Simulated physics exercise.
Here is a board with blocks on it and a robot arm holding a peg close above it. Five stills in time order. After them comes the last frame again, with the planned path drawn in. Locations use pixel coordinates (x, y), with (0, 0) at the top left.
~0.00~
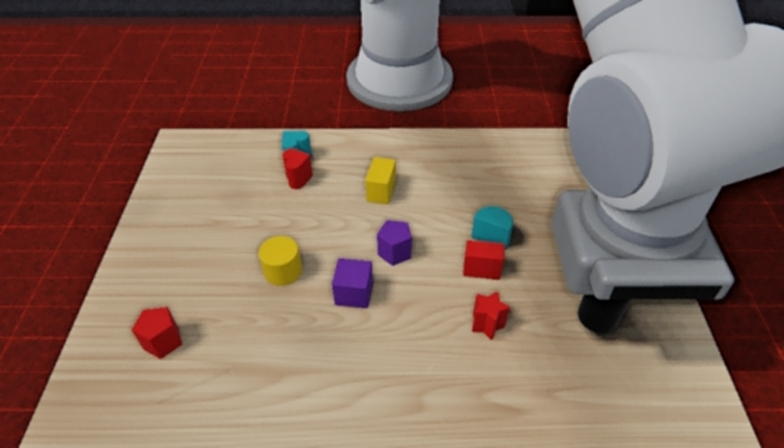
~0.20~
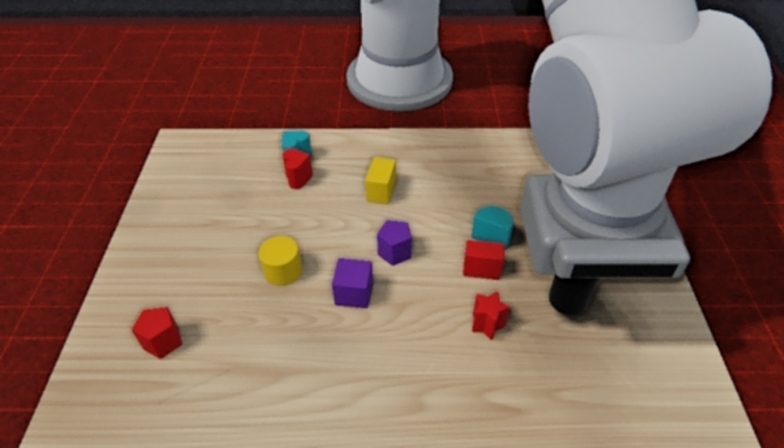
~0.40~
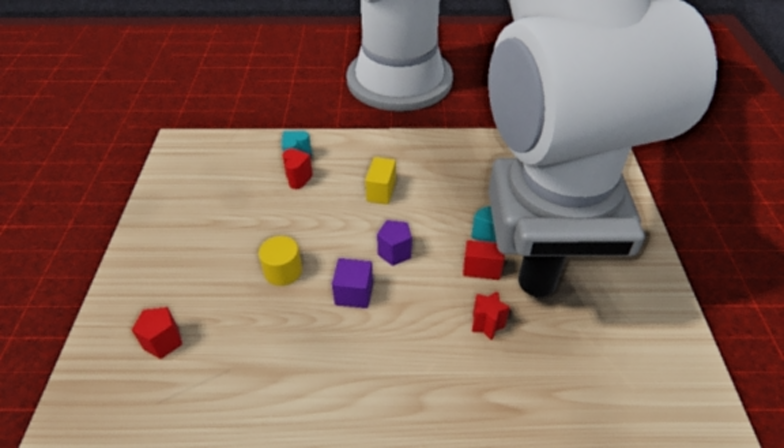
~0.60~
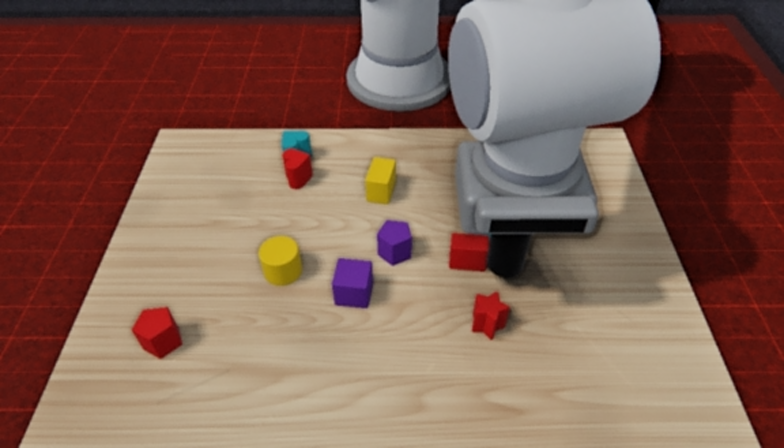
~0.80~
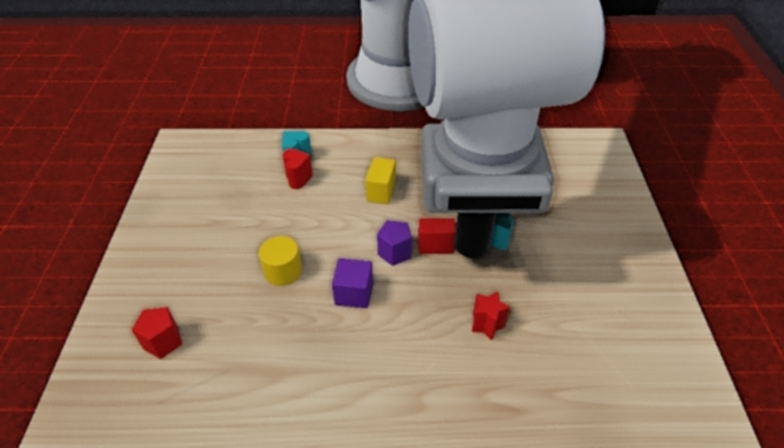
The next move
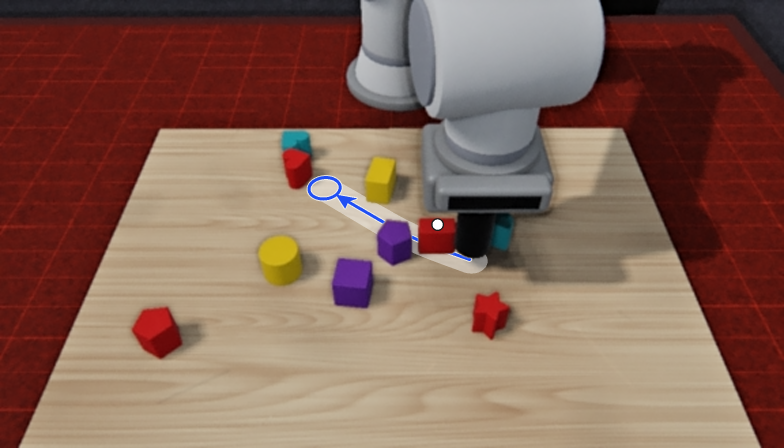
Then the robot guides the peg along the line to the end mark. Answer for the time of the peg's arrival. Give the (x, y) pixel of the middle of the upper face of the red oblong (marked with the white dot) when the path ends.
I expect it at (309, 148).
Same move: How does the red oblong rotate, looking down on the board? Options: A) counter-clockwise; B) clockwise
Correct choice: B.
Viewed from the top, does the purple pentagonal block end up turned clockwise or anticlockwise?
Direction: Anticlockwise.
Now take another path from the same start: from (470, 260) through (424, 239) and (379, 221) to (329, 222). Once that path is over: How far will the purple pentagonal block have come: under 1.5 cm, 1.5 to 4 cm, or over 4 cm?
Under 1.5 cm.
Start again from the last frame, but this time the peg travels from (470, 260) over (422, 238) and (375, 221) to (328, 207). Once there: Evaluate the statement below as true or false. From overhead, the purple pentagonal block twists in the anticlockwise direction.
It is true.
Path on the board, from (470, 260) by way of (390, 226) to (325, 188); the dot is on the red oblong.
The first path, step by step. One third of the way, peg at (414, 225); purple pentagonal block at (385, 230), turned 35° anticlockwise; red oblong at (385, 201), turned 15° clockwise.
Two thirds of the way, peg at (366, 199); purple pentagonal block at (382, 229), turned 50° anticlockwise; red oblong at (342, 175), turned 35° clockwise.
At the end, peg at (323, 175); red heart-shaped block at (288, 154), turned 40° anticlockwise; yellow oblong at (378, 166), turned 25° clockwise; purple pentagonal block at (382, 229), turned 50° anticlockwise; red oblong at (309, 148), turned 75° clockwise.
